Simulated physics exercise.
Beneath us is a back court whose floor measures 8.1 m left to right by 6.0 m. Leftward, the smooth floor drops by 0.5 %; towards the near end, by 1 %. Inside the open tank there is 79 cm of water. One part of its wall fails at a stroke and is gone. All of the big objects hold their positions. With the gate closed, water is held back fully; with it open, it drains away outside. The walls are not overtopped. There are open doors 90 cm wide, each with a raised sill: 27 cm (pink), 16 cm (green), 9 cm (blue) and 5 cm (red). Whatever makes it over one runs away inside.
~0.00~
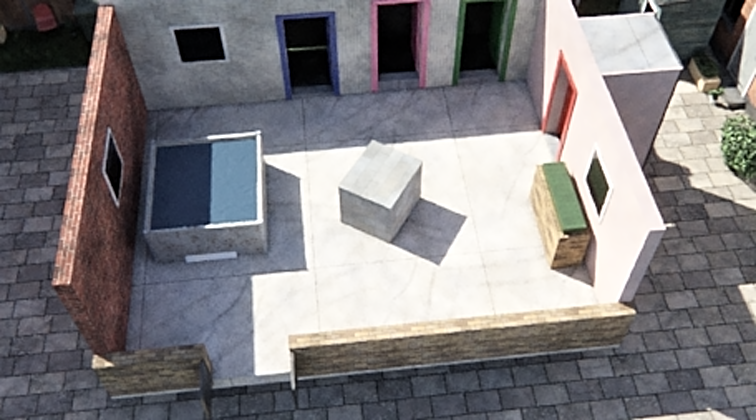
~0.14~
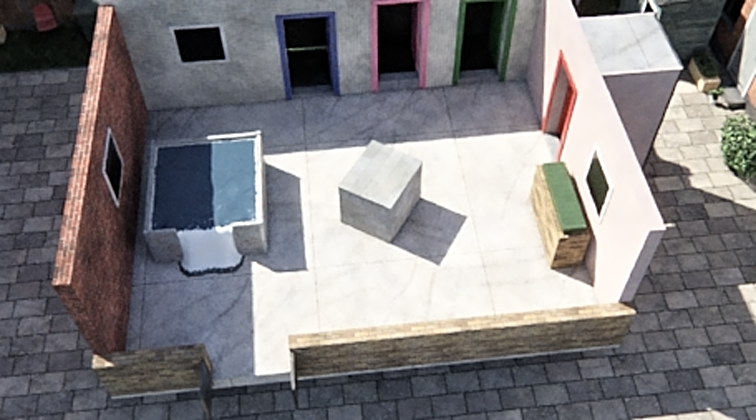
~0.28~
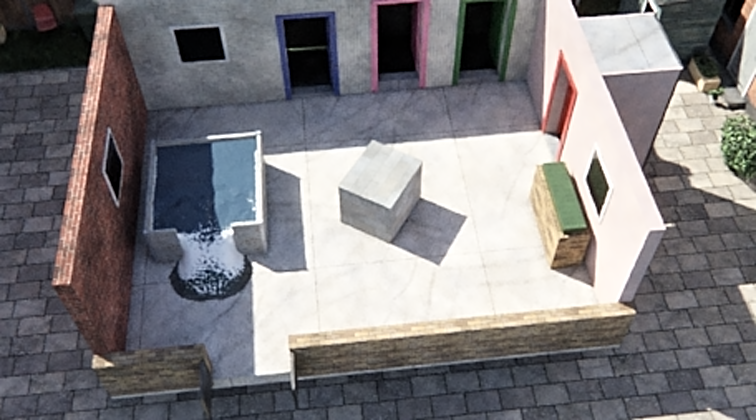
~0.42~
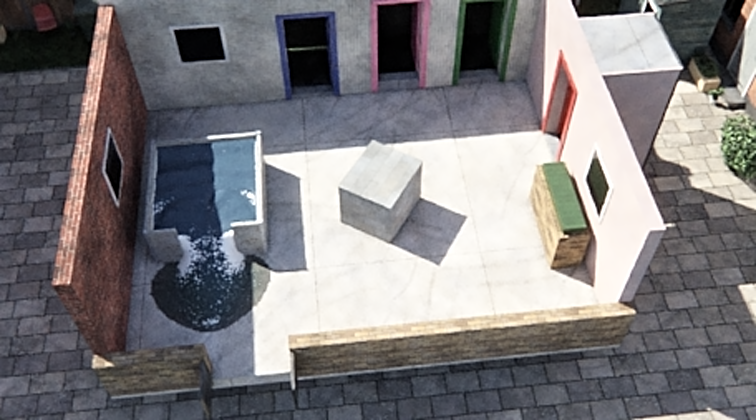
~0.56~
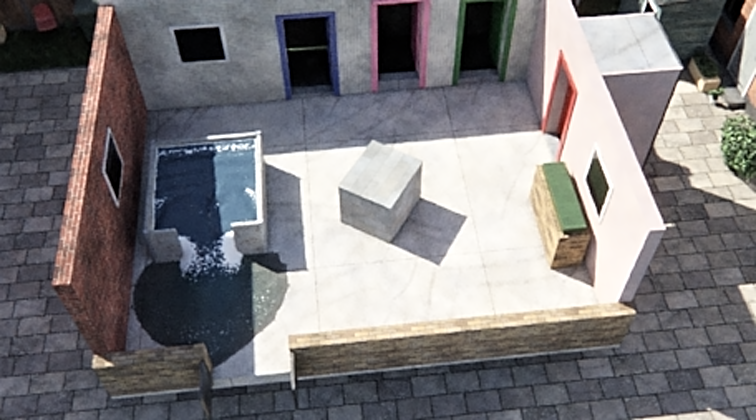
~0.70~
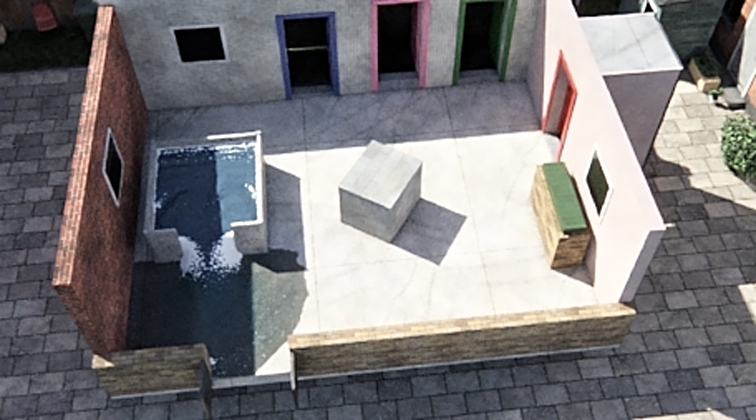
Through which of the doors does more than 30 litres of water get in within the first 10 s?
In the end pink door: Limit unbroken; green door: Limit unbroken; blue door: Limit unbroken; red door: Limit unbroken.
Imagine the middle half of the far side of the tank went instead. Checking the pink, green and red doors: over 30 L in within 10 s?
Then it goes pink fine, green fine, red too high.
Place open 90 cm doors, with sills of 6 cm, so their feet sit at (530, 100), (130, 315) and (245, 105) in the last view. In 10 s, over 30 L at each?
Per doorway, in order: Insufficient / sufficient / insufficient.
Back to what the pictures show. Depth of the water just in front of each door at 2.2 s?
Readings (cm): Pink = 0; green = 0; blue = 0; red = 0.
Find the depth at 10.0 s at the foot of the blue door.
Some 1.5 cm.
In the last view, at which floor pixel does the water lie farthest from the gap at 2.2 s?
I'd mark it close to (463, 340).
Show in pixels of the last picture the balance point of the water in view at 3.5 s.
Around (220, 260) in the last picture.
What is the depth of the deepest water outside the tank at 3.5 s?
Up to near 28 cm.
After 1.4 s water covers 15 % of the floor and is deepest (55 cm) near (124, 375); pink door not reached, green door not reached, blue door not reached, red door not reached.
After 2.2 s water covers 20 % of the floor and is deepest (36 cm) near (191, 368); pink door not reached, green door not reached, blue door not reached, red door not reached.
After 3.5 s water covers 30 % of the floor and is deepest (28 cm) near (202, 367); pink door not reached, green door not reached, blue door not reached, red door not reached.
After 6.0 s water covers 50 % of the floor and is deepest (19 cm) near (202, 367); pink door not reached, green door not reached, blue door not reached, red door not reached.
After 10.0 s water covers 75 % of the floor and is deepest (11 cm) near (124, 375); pink door 1 cm at the sill, 0 L in, green door not reached, blue door 2 cm at the sill, 0 L in, red door 1 cm at the sill, 0 L in.
